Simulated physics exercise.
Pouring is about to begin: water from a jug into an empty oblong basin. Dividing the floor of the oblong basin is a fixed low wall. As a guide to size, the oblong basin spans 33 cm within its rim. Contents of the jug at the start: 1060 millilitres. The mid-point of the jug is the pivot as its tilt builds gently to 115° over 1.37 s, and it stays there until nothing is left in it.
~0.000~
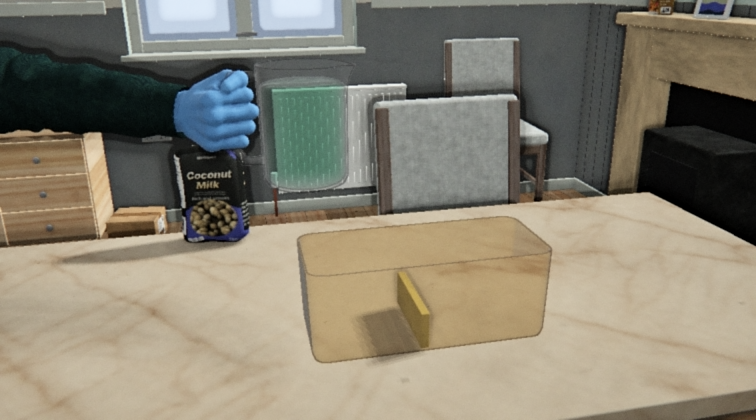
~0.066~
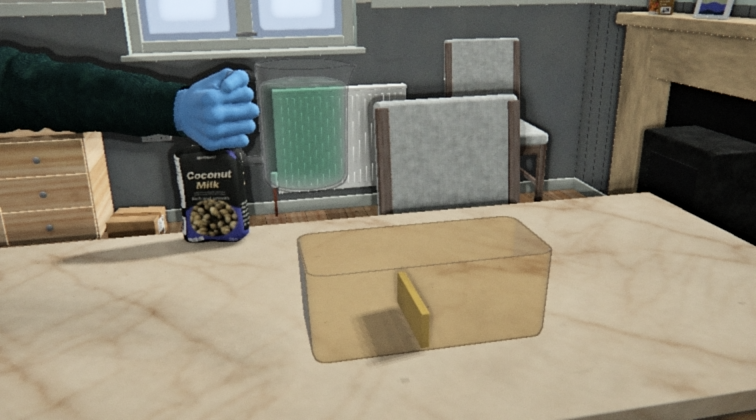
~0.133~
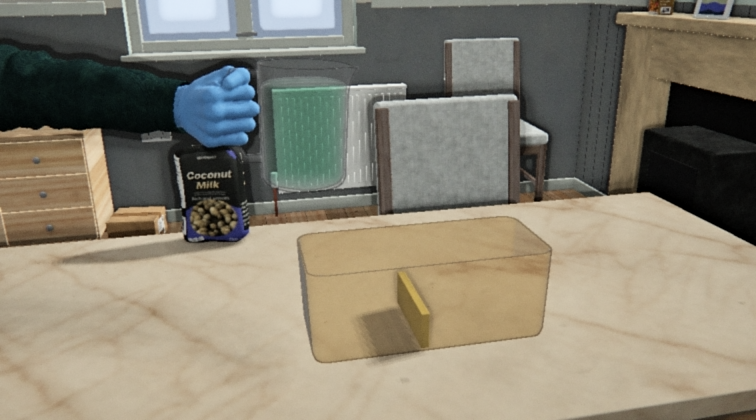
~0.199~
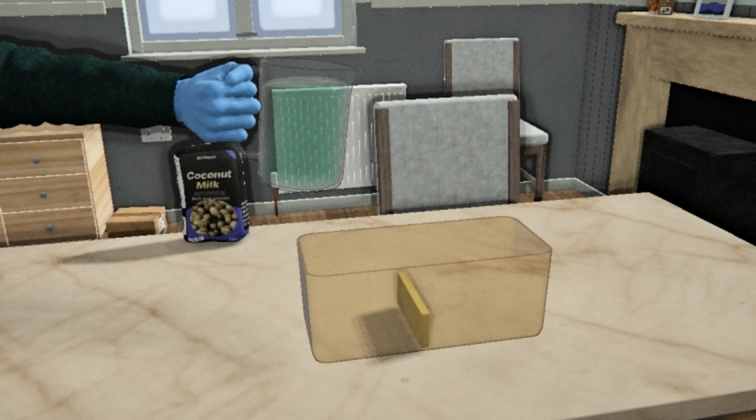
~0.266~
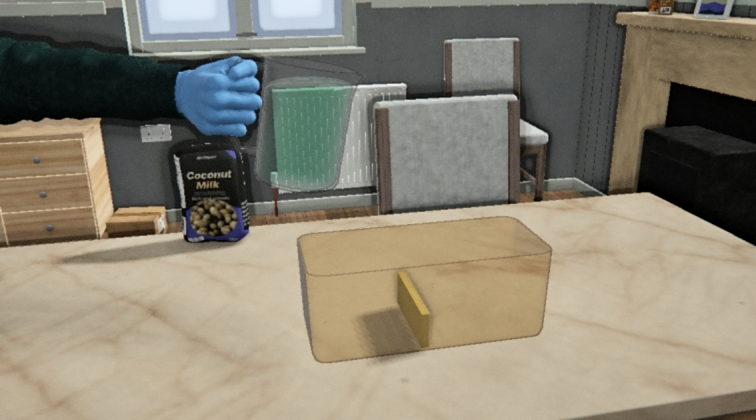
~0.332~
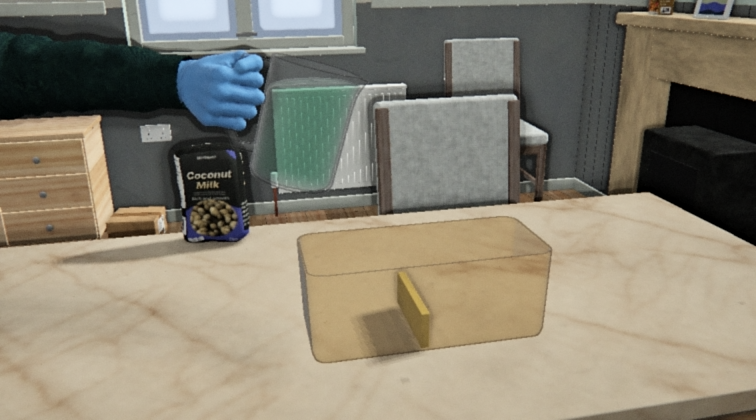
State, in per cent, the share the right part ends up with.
The right part ends up with roughly 80 %.
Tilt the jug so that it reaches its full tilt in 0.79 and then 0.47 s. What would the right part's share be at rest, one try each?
Result: 75 per cent, then 65 per cent.
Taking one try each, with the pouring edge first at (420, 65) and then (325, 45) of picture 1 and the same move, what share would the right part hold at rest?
In order, 90 and 50 per cent.
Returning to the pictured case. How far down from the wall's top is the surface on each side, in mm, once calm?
I'd say some 42 mm on the left and some 16 mm on the right.
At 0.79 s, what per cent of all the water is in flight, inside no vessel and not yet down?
Some 16 per cent, I reckon.
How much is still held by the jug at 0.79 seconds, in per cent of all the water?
Roughly 80 percent.
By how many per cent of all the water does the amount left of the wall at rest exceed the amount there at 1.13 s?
Around 18 in a hundred.
By 0.79 s the tilt is 72° and 81 per cent is still to pour, 0 is left of the wall and 4 right of it.
By 1.13 s the tilt is 107° and 25 per cent is still to pour, 2 is left of the wall and 51 right of it.
By 1.49 s the tilt is 115° and 0 per cent is still to pour, 16 is left of the wall and 81 right of it.
By 1.87 s the tilt is 115° and 0 per cent is still to pour, 19 is left of the wall and 80 right of it.
At rest 19 per cent lies left of the wall, 80 right of it and 1 outside.
